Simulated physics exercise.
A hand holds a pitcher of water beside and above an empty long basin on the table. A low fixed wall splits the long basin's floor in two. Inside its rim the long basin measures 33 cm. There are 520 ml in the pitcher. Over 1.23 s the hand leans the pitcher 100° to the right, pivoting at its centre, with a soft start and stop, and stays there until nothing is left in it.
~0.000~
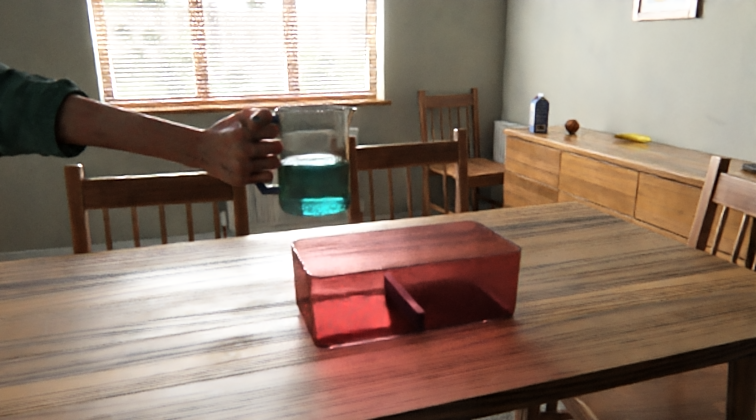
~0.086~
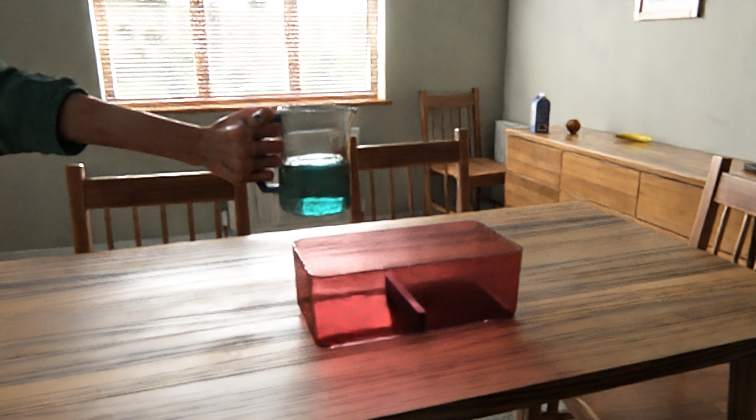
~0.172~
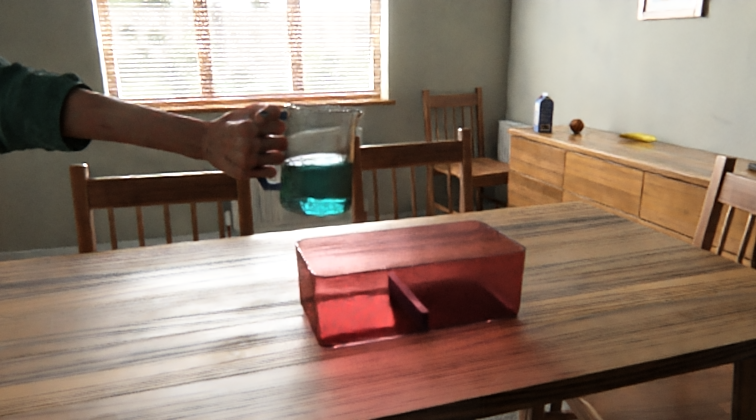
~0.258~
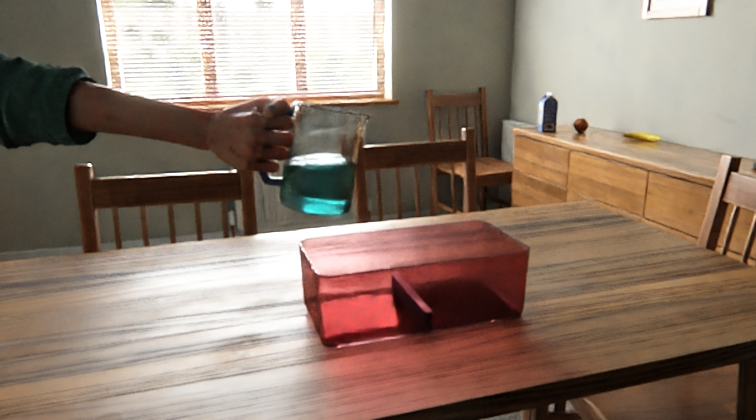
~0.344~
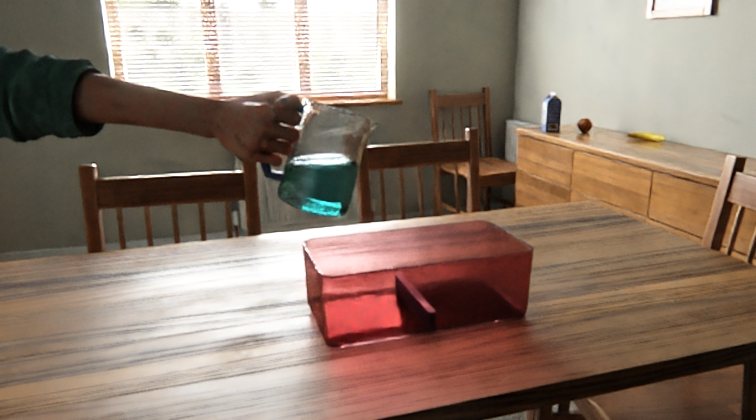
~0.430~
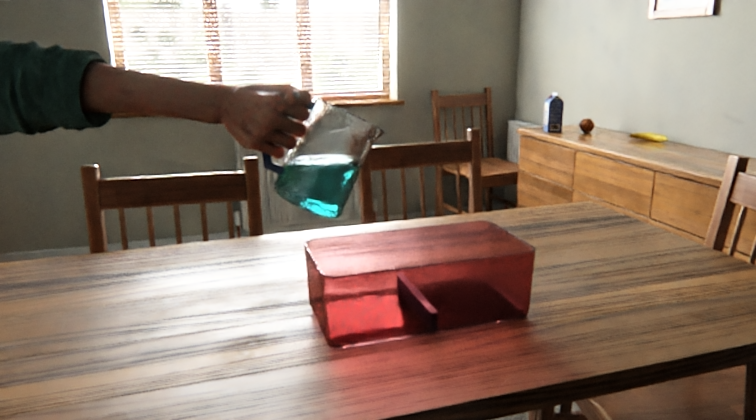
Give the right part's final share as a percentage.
About 82 per cent.
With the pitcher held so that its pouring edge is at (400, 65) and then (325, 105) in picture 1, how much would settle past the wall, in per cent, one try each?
First 85, then 5 per cent.
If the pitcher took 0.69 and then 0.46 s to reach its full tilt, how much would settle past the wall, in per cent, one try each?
First 80, then 75 per cent.
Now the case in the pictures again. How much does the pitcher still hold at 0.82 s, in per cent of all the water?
Near 96 in a hundred.
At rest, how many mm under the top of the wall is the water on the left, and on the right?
Left about 26 mm, right about 14 mm.
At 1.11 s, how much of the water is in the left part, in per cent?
About 2 per cent.
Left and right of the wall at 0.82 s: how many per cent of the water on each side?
Left about 0, right about 0.
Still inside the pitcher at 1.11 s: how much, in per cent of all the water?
Near 50 in a hundred.
After 0.82 s the tilt is 75° and 97 per cent is still to pour, 0 is left of the wall and 0 right of it.
After 1.11 s the tilt is 98° and 50 per cent is still to pour, 2 is left of the wall and 26 right of it.
After 1.40 s the tilt is 100° and 13 per cent is still to pour, 8 is left of the wall and 70 right of it.
After 1.73 s the tilt is 100° and 2 per cent is still to pour, 13 is left of the wall and 82 right of it.
In the end 17 per cent lies left of the wall, 82 right of it and 1 outside.
